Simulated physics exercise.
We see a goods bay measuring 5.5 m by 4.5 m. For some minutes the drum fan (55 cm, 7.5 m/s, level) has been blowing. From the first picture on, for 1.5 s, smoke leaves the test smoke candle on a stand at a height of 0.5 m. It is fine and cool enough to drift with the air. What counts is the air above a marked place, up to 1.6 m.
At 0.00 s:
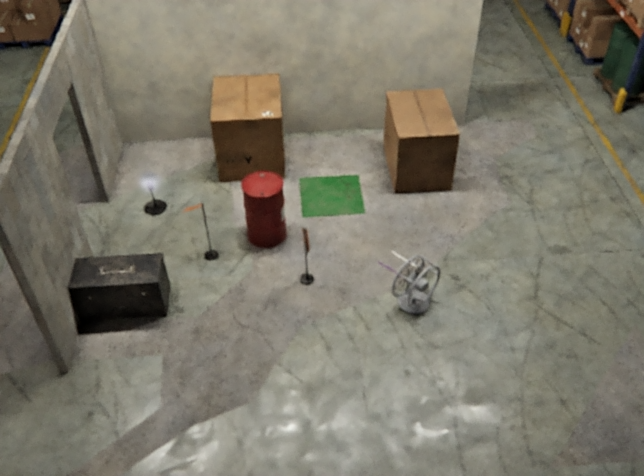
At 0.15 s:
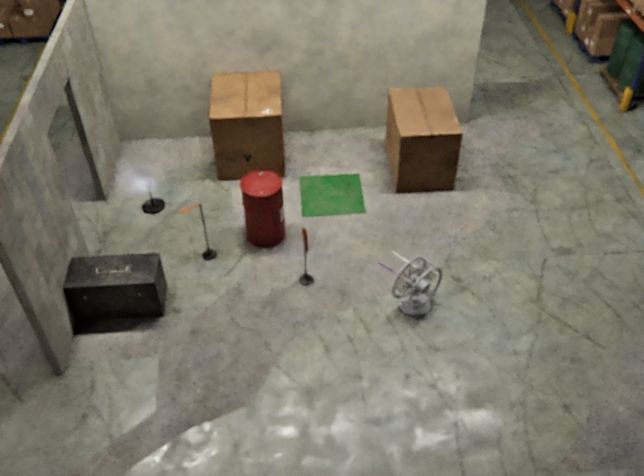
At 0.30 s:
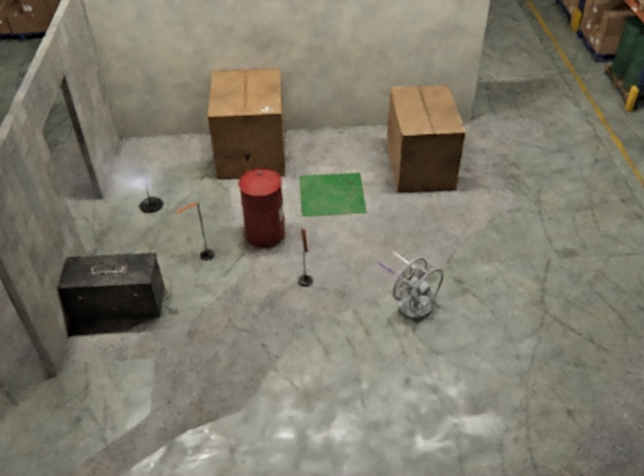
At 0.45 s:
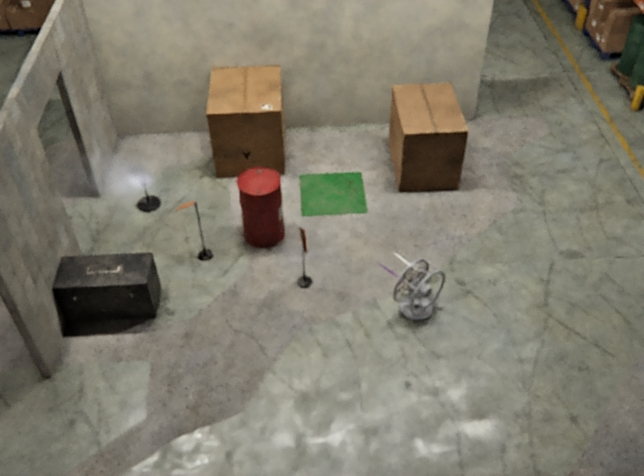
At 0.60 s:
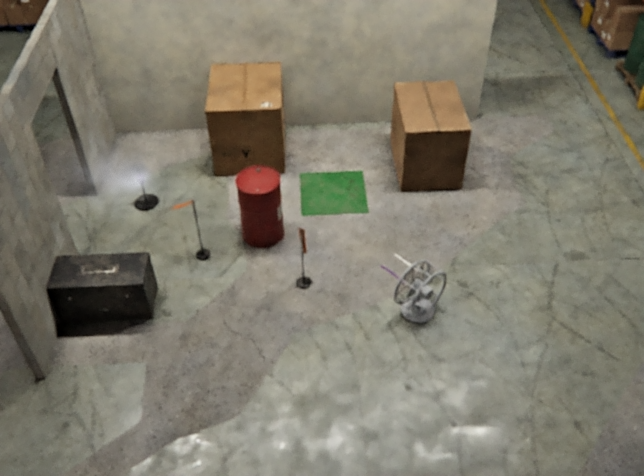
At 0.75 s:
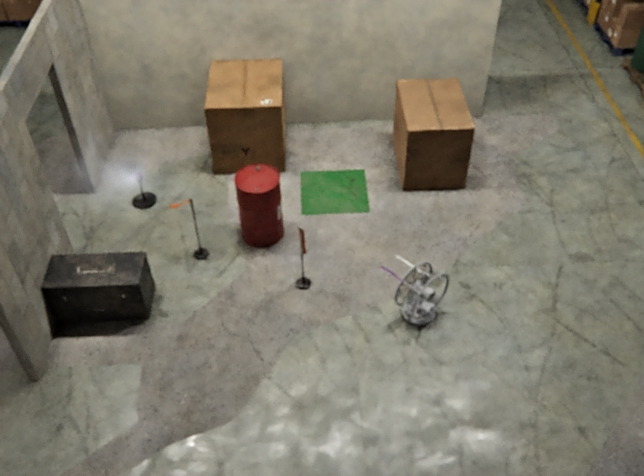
A concrete-floored goods bay is seen from high up, with pale walls behind and at left. Two brown cartons stand at the back beside a green mat, with a red barrel, two thin ribboned poles and a dark case towards the left and a grey drum fan at right. Faint whitish smoke drifts left from a small stand, the left orange ribbon points left, and the camera creeps slightly closer.
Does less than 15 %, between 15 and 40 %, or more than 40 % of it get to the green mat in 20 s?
The share reaching it is less than 15 %.
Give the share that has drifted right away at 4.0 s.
Near 80 %.
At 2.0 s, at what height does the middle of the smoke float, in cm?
Roughly 70 cm up.
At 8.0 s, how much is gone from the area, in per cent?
Some 100 per cent.
By 2.0 s, 0 % has passed over the green mat; 36 % has left the area, and the middle of the rest is near (52, 185).
By 4.0 s, 0 % has passed over the green mat; 84 % has left the area, and the middle of the rest is near (15, 164).
By 8.0 s, 0 % has passed over the green mat; 95 % has left the area.
By 20.0 s, 0 % has passed over the green mat; 100 % has left the area.
